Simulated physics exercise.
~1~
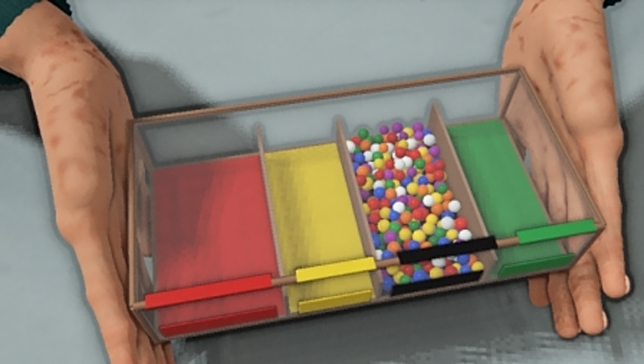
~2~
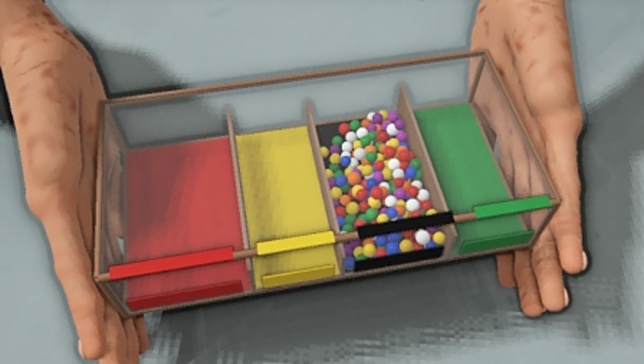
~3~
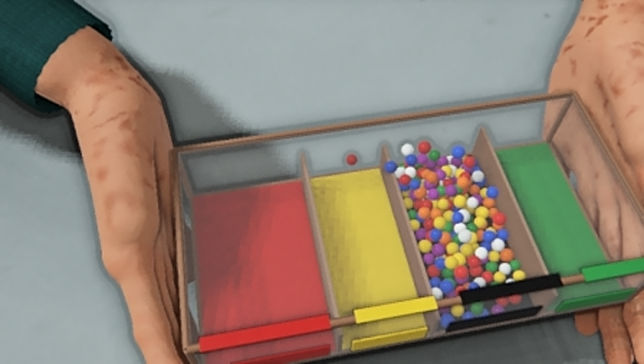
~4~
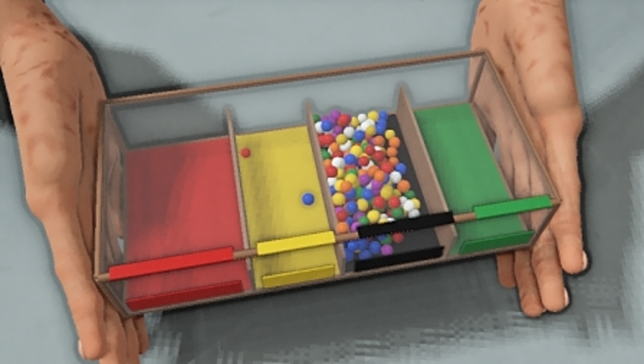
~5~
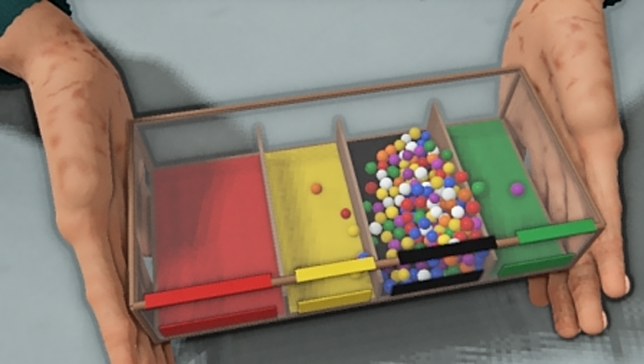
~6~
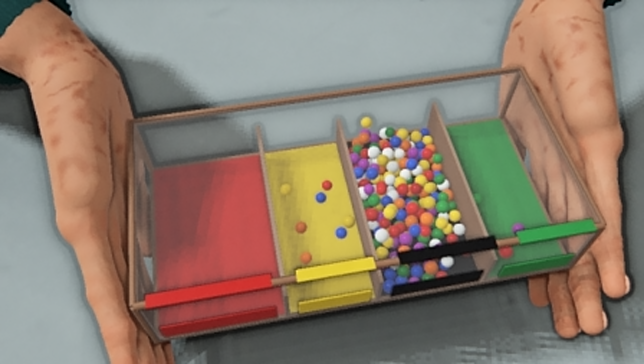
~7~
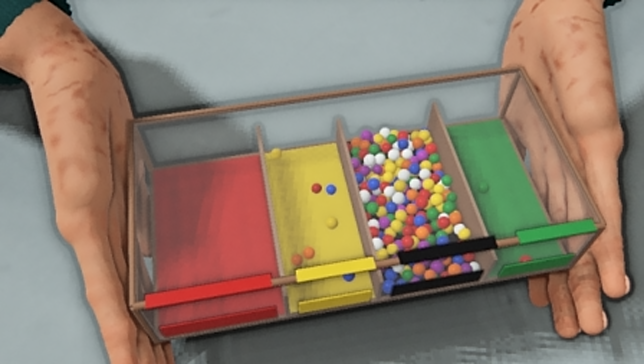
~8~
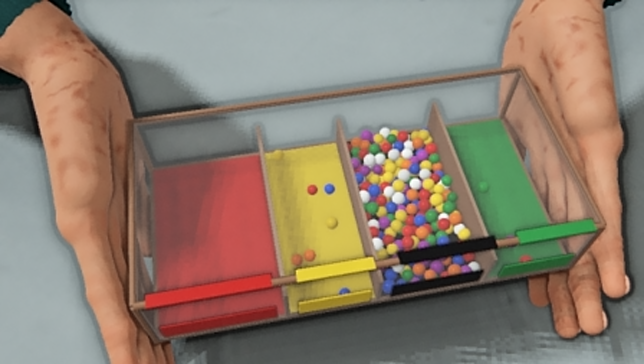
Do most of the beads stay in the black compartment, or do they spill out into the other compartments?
Most of the beads stay in the black compartment. Only a few end up in the yellow and green ones, and the red one looks empty.
